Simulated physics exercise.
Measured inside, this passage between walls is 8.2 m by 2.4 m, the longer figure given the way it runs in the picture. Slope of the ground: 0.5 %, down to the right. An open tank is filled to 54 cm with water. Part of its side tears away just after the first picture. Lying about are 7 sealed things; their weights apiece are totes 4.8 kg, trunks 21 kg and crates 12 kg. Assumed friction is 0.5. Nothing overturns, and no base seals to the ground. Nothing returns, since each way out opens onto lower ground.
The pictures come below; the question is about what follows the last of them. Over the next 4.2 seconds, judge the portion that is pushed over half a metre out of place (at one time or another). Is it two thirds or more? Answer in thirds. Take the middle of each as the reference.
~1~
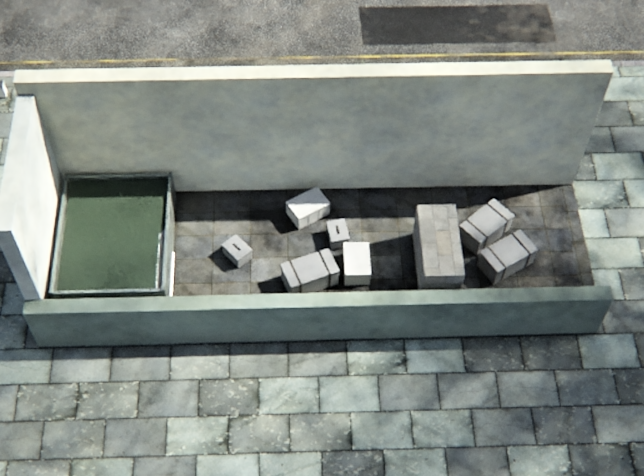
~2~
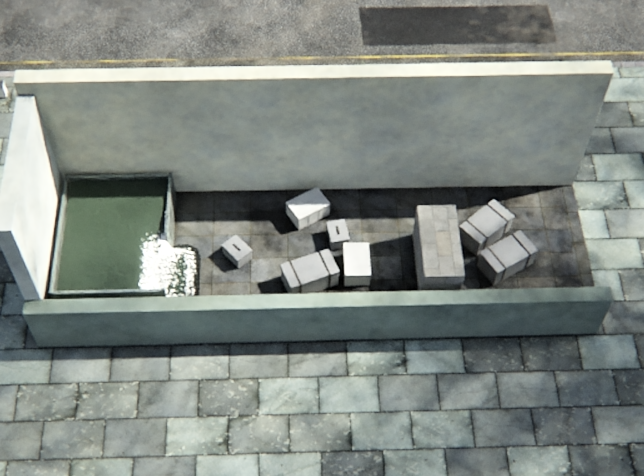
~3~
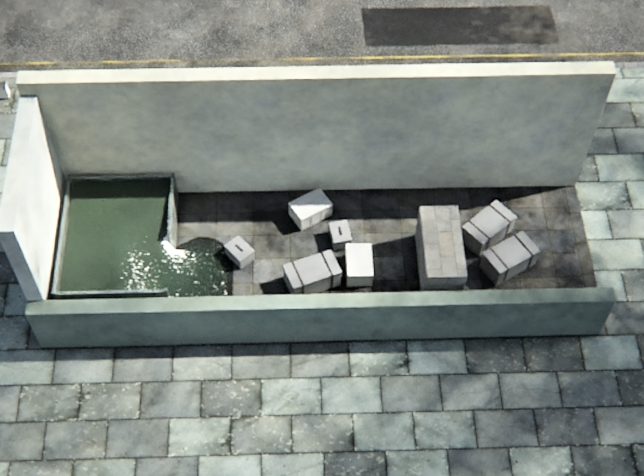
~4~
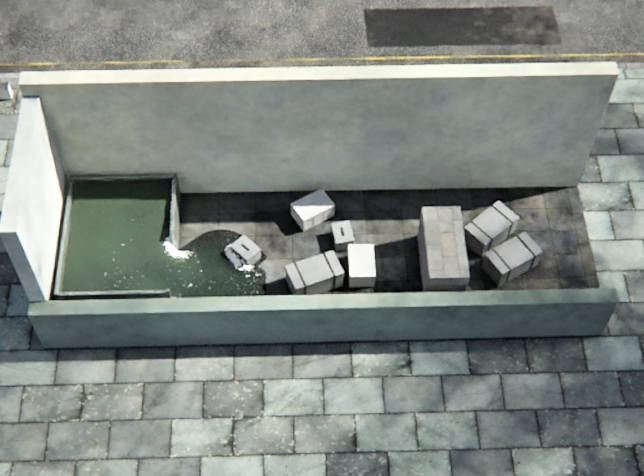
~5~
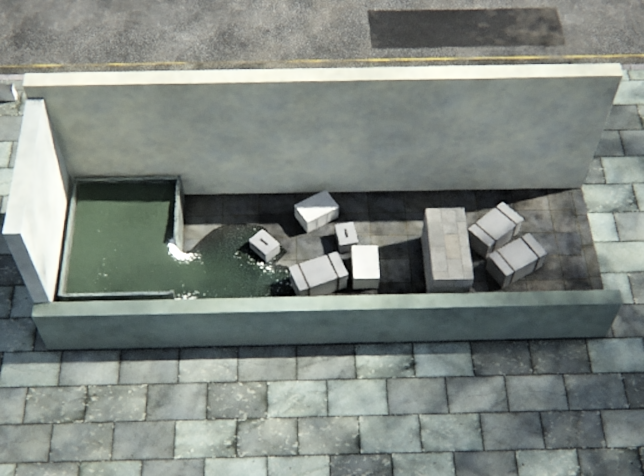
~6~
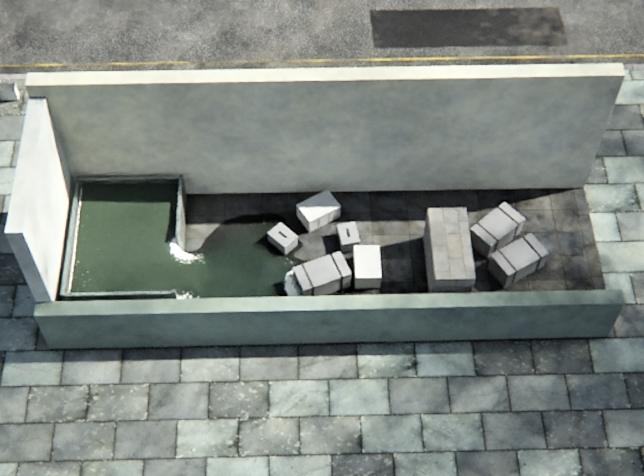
Yes, two thirds or more.
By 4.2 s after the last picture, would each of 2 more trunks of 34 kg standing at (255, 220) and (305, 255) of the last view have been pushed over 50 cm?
Respectively inside that and beyond that.
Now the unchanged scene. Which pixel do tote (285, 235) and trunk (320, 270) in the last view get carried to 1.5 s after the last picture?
About (388, 213) for the first and (381, 270) for the second.
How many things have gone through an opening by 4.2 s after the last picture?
I get 1 in all.
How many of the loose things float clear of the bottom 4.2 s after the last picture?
Tally: 4 of them.
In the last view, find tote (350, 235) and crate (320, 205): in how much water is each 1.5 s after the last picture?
Roughly 4 and 7 cm.
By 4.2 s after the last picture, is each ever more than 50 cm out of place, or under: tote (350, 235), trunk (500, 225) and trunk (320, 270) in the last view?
Result by item: Beyond it; within it; beyond it.
Then, 0.4 s after the last picture 1 of 7 are over 50 cm from their spots; 0 afloat.
Then, 1.5 s after the last picture 5 of 7 are over 50 cm from their spots; 3 afloat.
Then, 2.8 s after the last picture 5 of 7 are over 50 cm from their spots; 5 afloat.
Then, 4.2 s after the last picture 5 of 7 are over 50 cm from their spots, and 5 have been at some point; 4 afloat.
